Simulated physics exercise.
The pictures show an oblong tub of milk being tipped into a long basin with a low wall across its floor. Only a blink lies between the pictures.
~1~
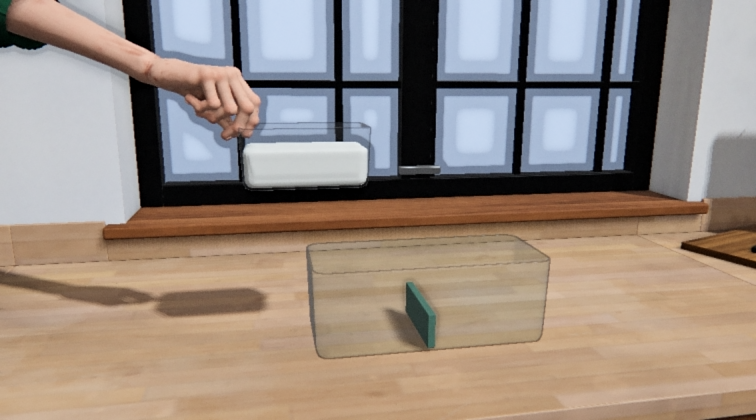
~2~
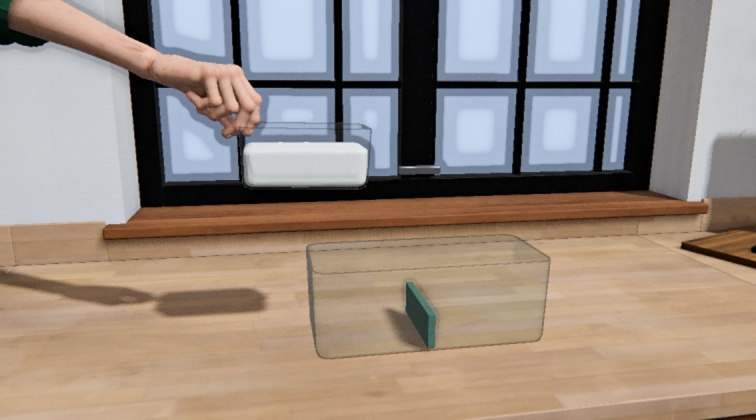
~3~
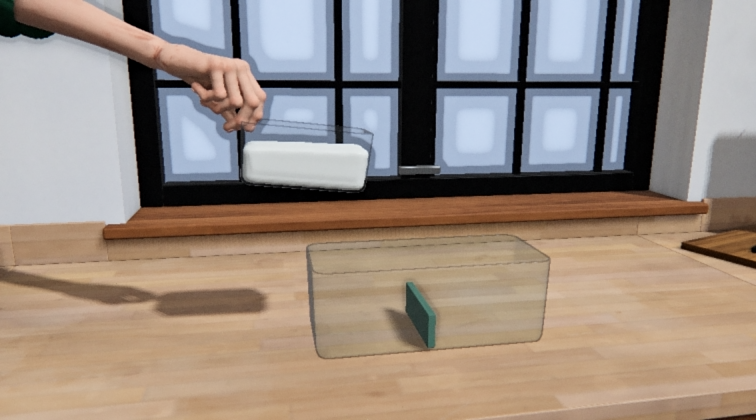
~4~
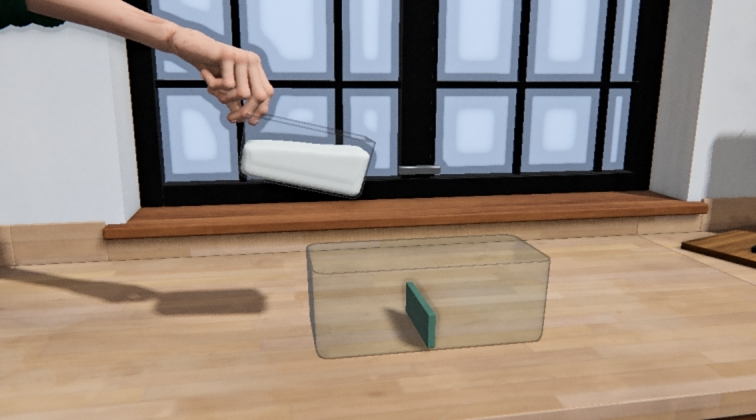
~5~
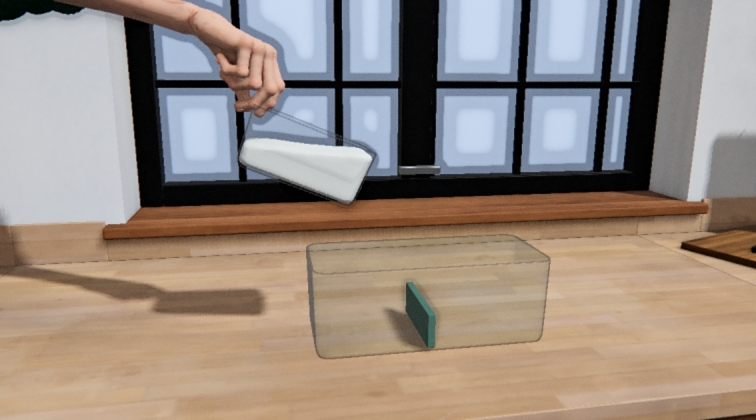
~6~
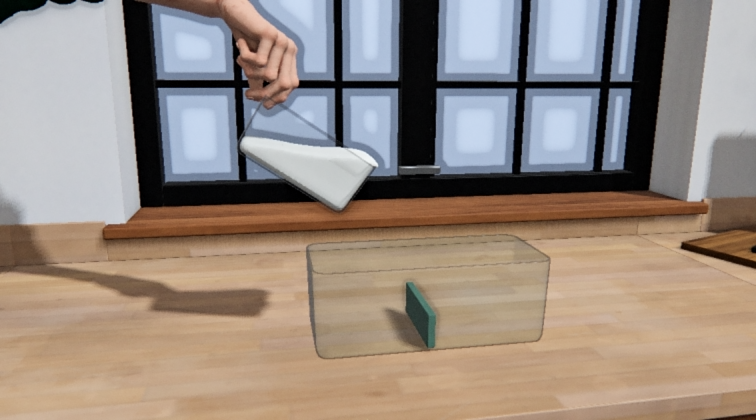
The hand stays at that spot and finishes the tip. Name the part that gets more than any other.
Most lies in the left part.
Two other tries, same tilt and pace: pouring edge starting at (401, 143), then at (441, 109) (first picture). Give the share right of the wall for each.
The first gives 60 %, the second 80 %.
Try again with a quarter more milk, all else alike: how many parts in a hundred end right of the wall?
Close to 30 per cent.
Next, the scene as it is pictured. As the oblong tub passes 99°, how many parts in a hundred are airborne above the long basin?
Roughly 35 in a hundred.
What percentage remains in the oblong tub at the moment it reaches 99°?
Close to 15 per cent.
A moment on, the tilt is 99° and 14 per cent is still to pour, 42 is left of the wall and 8 right of it.
Next, the tilt is 119° and 2 per cent is still to pour, 78 is left of the wall and 10 right of it.
Then the tilt is 119° and 0 per cent is still to pour, 83 is left of the wall and 12 right of it.
Later the tilt is 119° and 0 per cent is still to pour, 83 is left of the wall and 13 right of it.
Finally, 83 per cent lies left of the wall, 12 right of it and 4 outside.
